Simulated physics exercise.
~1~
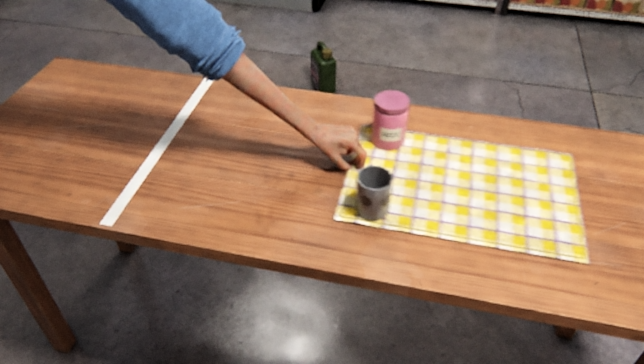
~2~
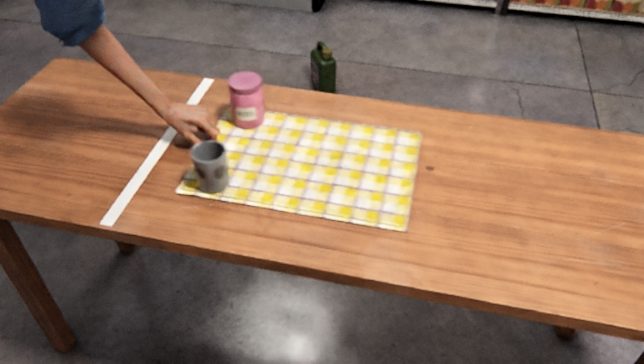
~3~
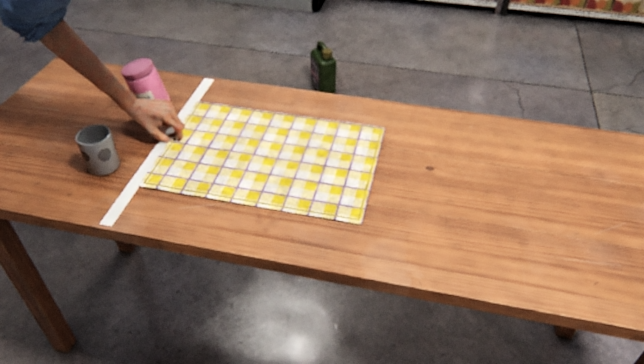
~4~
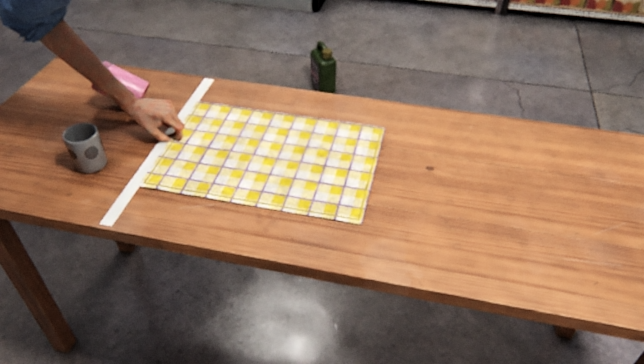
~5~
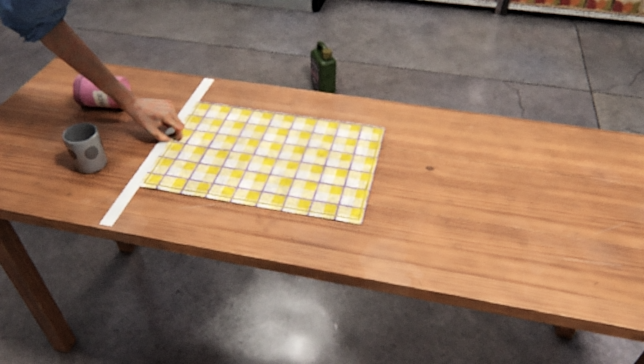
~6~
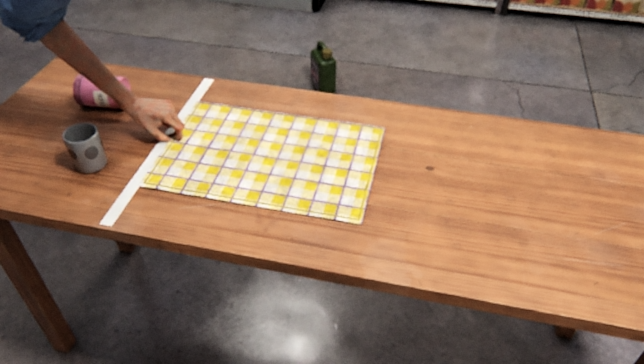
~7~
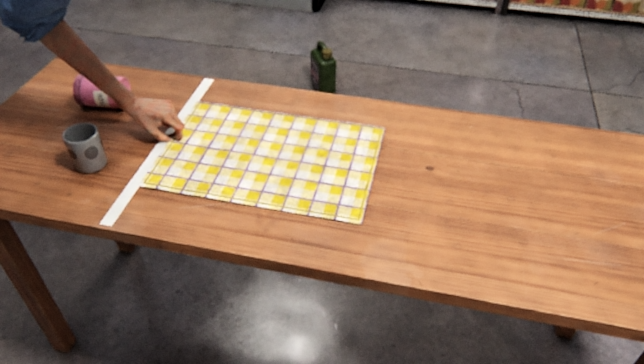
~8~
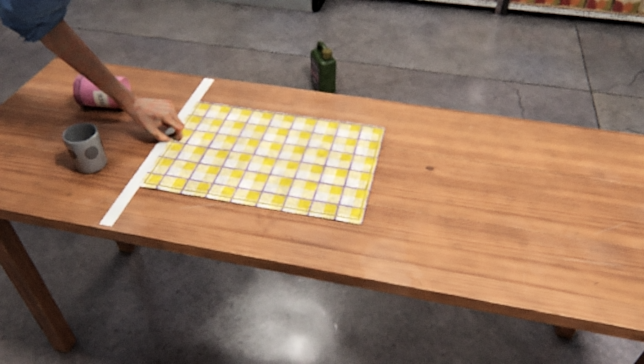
The clip opens on a wooden table where a hand holds the edge of a yellow and white checked place mat, with a grey mug and a pink jar standing on it. The hand drags the mat left towards a white strip of tape, and both objects ride along upright. At the tape the mat stops, but the mug and jar carry on past its edge onto the bare wood. The jar tips over and rolls a little farther left, while the mug slides slightly and stays upright. Finally everything is still, with the hand resting at the mat's edge.
